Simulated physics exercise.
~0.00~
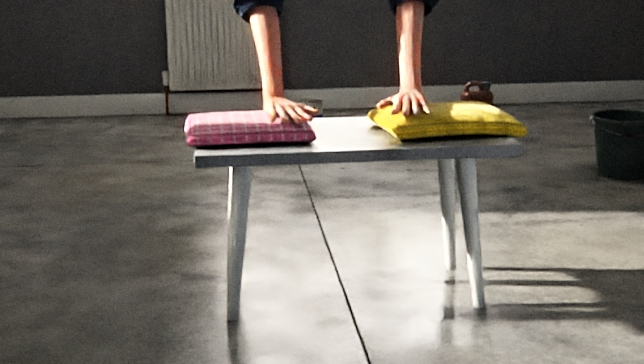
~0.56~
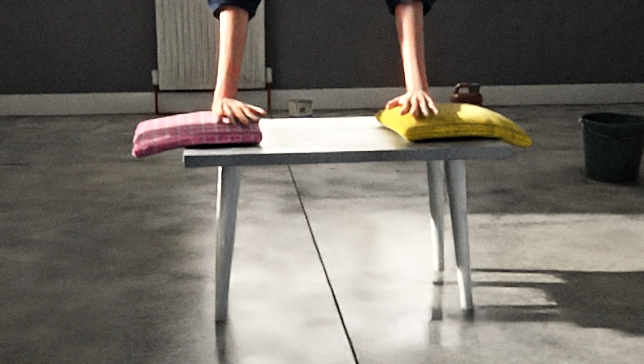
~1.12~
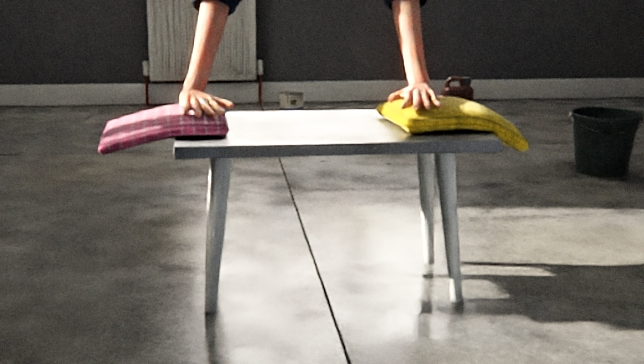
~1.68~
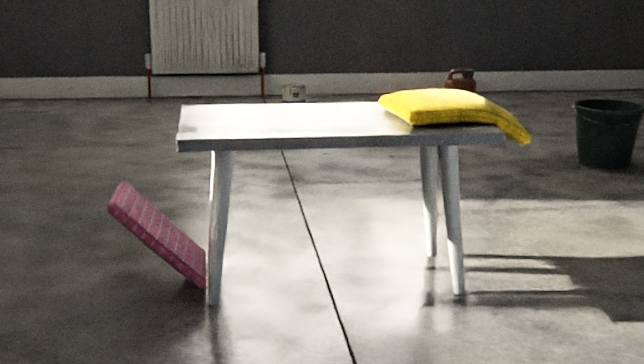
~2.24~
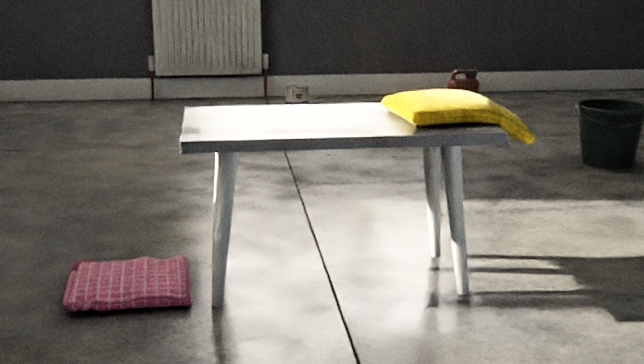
Two hands pushed a pink checked pad left and a yellow cushion-like bundle right on a low white table, then let go. The pink pad tipped off the left end onto the floor, while the yellow one stayed on top, drooping over the edge.
